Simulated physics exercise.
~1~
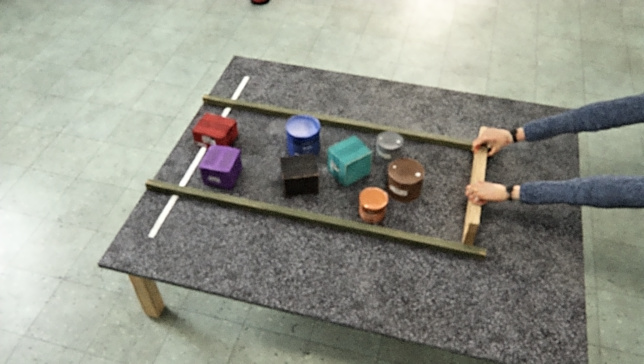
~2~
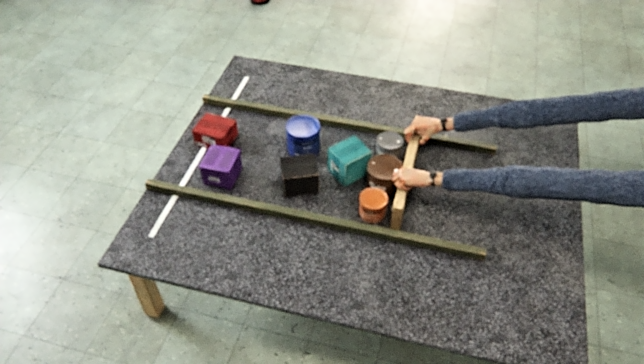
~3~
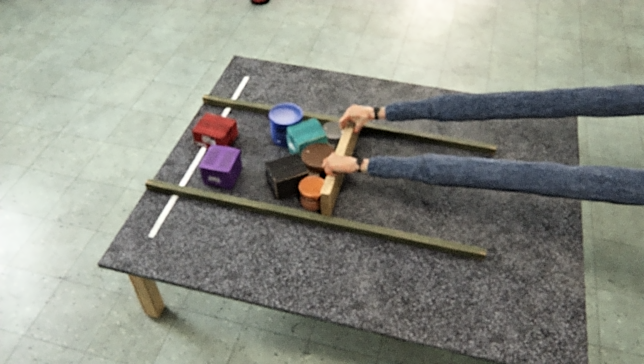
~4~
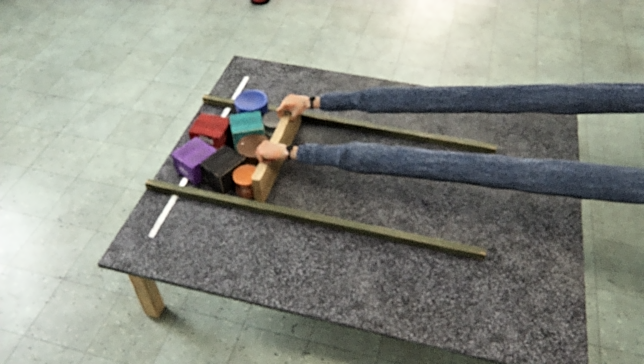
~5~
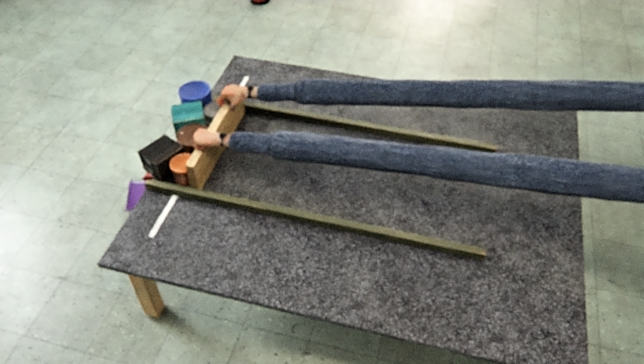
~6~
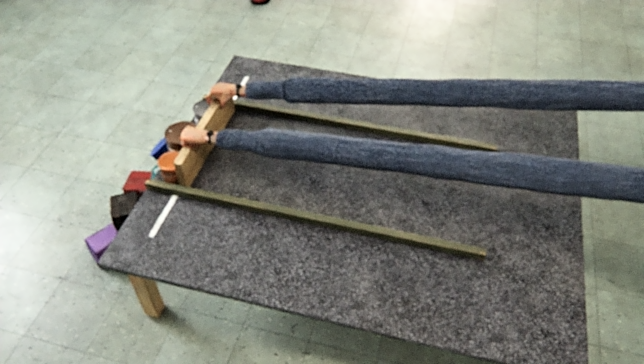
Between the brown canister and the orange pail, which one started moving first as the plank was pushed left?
The brown canister started moving first, while the orange pail was still in its place and only began to slide afterwards.
